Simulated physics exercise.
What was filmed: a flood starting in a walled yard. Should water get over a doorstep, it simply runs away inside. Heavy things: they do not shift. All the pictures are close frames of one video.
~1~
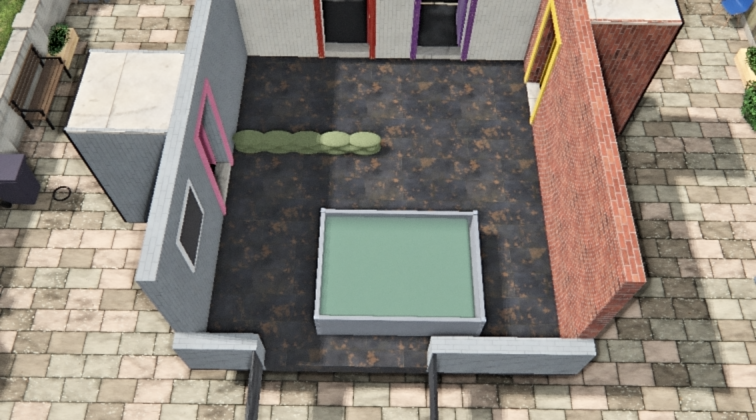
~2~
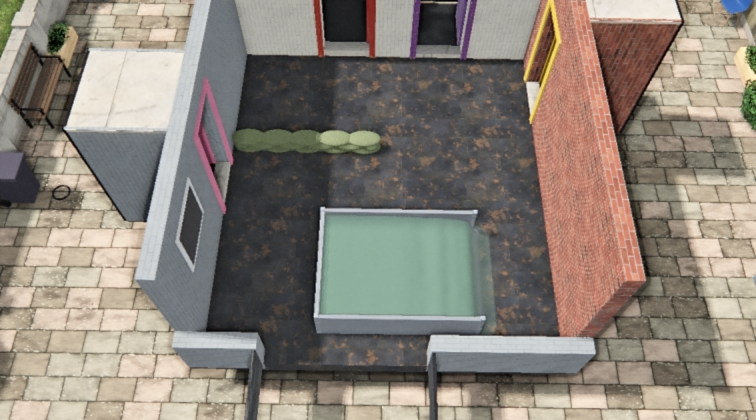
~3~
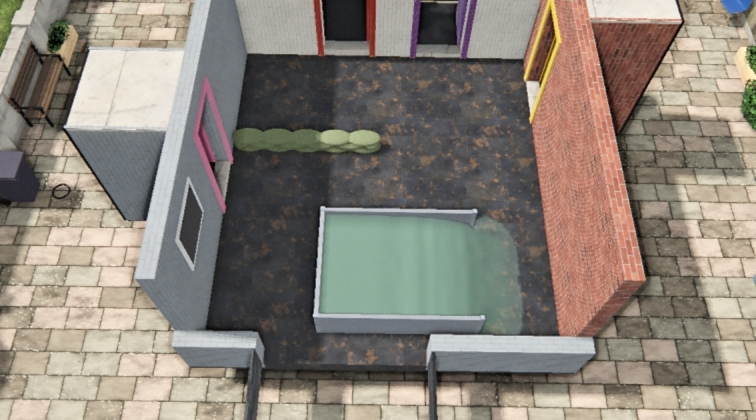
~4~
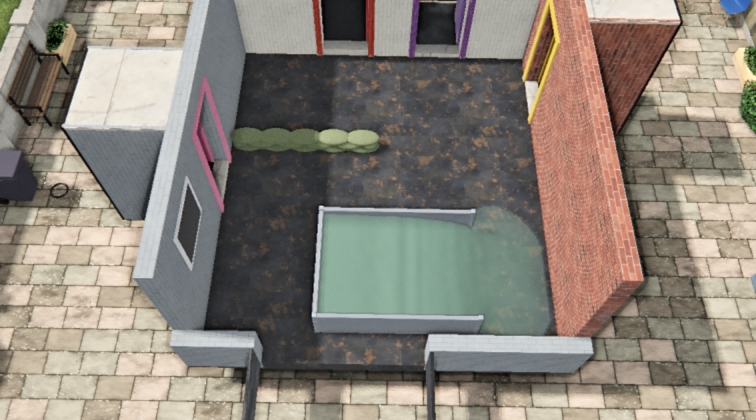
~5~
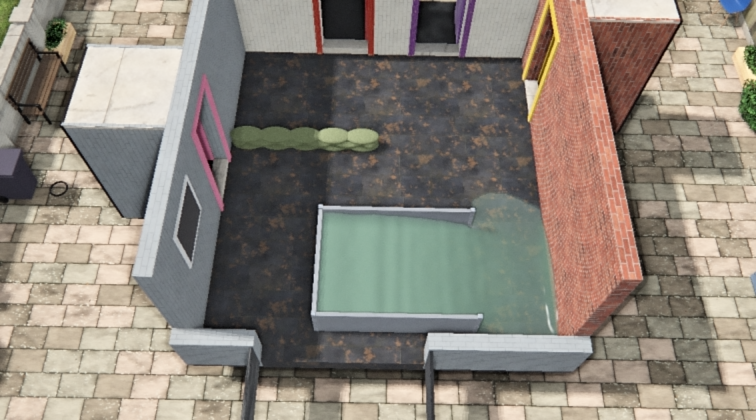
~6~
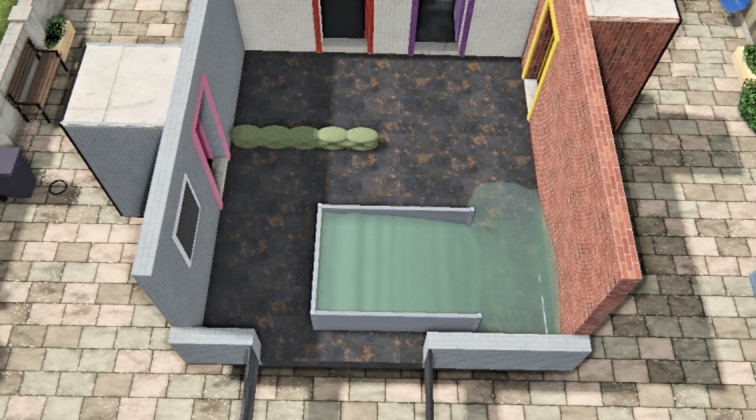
In a walled yard with a dark floor, the right side of a water tank opened and greenish water poured out, spreading across to the brick wall and a little way up the yard alongside it.
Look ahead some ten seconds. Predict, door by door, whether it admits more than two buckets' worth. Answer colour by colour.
One by one: The yellow door exceeds the allowance there. The pink door keeps inside the allowance there. The red door keeps inside the allowance there. The purple door exceeds the allowance there.
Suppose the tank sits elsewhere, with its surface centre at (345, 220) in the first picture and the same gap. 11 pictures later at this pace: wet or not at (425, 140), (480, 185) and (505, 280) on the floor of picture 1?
Spared, hit, hit.
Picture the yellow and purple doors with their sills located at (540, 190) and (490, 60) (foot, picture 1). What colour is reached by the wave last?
That is the one in pink.
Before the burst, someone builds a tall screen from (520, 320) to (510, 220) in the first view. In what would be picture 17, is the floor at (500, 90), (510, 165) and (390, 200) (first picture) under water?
Results in order: Swamped / swamped / bone-dry.
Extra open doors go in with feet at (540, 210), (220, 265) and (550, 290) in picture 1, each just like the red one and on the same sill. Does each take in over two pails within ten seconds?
Note: Door one overshoots; door two undershoots; door three overshoots.
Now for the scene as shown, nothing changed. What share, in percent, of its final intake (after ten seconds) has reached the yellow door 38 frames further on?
35 %.
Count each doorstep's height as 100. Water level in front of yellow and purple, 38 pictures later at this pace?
First 280 percent, then 130 percent.
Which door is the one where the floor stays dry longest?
It's the pink-painted one.
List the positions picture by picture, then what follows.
The first frame shows still water in the water tank at (399, 265).
In the second frame, the front is at a hidden place, out from the gap at (472, 276).
In the third frame, the front is at (485, 222), out from the gap at (472, 276).
In the fourth frame, water pours out at (470, 276) and has run to a hidden place.
In the fifth frame, water pours out at (469, 275) and has run to (541, 216).
In the sixth frame, water pours out at (469, 274) and has run to (538, 194).
A moment on, water covers 15 % of the floor; the yellow door not reached, the pink door not reached, the red door not reached, the purple door not reached.
Next, water covers 25 % of the floor; the yellow door wet at the sill, nothing in, the pink door not reached, the red door not reached, the purple door not reached.
Then, water covers 50 % of the floor; the yellow door under two buckets in, the pink door not reached, the red door not reached, the purple door under two buckets in.
Later, water covers 70 % of the floor; the yellow door over two buckets in, the pink door wet at the sill, nothing in, the red door wet at the sill, nothing in, the purple door over two buckets in.
In the end, water covers 85 % of the floor; the yellow door far over two buckets in, the pink door wet at the sill, nothing in, the red door wet at the sill, nothing in, the purple door over two buckets in.
